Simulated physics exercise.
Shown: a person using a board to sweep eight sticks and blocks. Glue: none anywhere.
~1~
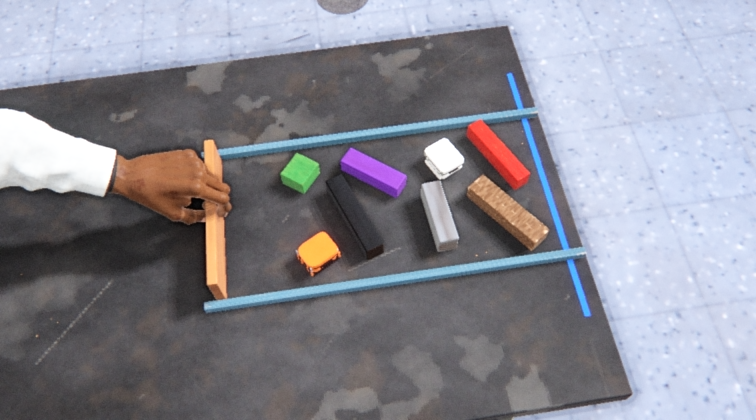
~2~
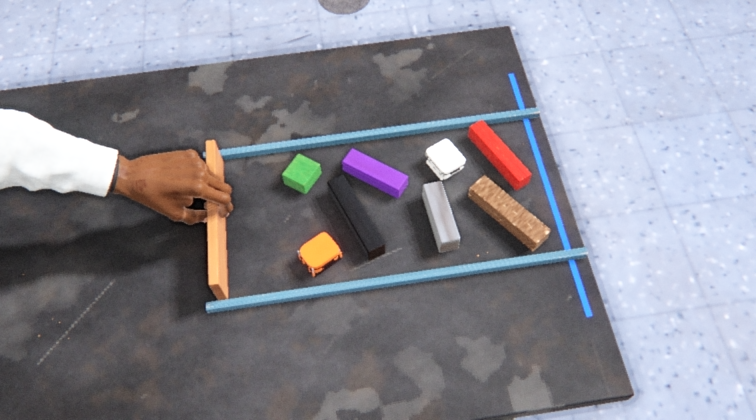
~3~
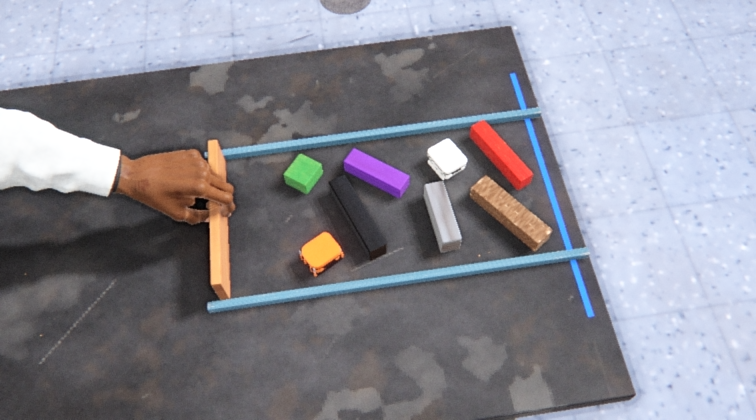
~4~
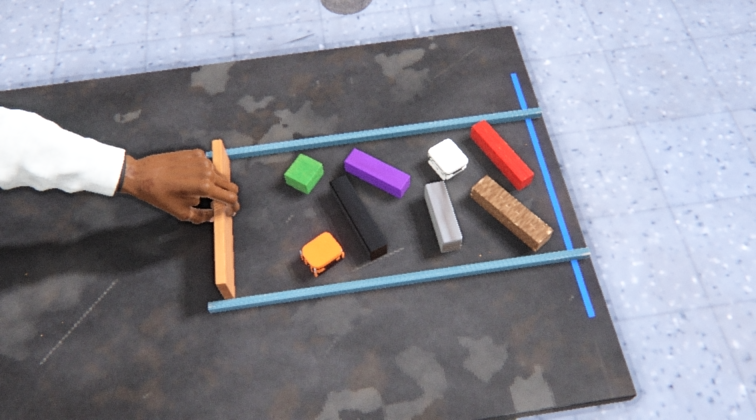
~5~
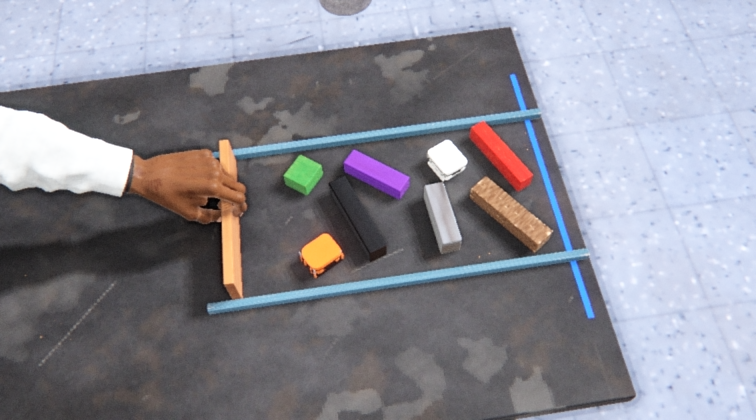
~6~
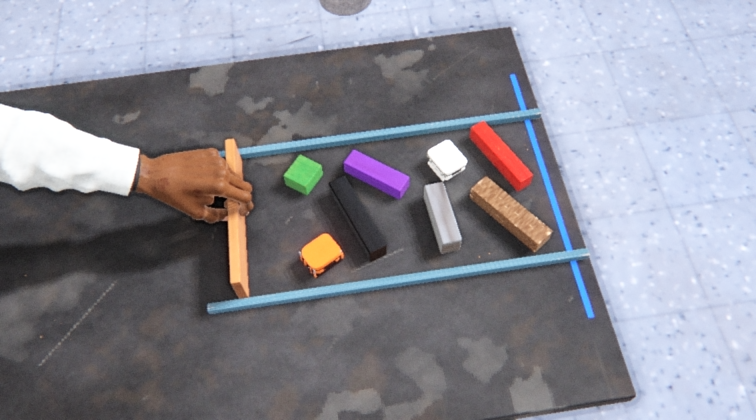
A hand slides an orange board slightly right between two rails, toward eight still objects.
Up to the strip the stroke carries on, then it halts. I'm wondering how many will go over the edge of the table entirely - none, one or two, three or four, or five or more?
I'd say five or more of them.
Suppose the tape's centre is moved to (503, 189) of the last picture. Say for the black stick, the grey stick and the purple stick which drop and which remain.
Black stick: Stays in place; grey stick: Stays in place; purple stick: Stays in place.
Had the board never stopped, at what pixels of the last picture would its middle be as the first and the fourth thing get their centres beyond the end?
The first one at (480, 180), the next at (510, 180).
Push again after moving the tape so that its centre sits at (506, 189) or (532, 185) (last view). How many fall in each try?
Floor count: 2; 5.
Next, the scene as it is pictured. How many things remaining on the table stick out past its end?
The count is 1.
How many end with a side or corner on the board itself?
The count comes out at 1.
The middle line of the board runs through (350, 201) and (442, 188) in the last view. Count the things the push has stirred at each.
Counts: 4, 8.
A little later, none off yet; red bar at rest near (500, 155); brown bar at rest near (510, 214); white case at rest near (447, 161).
Next, none off yet; red bar at rest near (502, 155); brown bar moving near (513, 212); white case shifted about its own width near (475, 159).
Later still, one off so far; red bar on its side near (570, 165); brown bar tilted well over near (588, 202); white case shifted well along near (551, 147).
When it is over, the number that fall off is five or more; down, orange case, black stick, purple stick, grey stick, white case, brown bar and red bar.
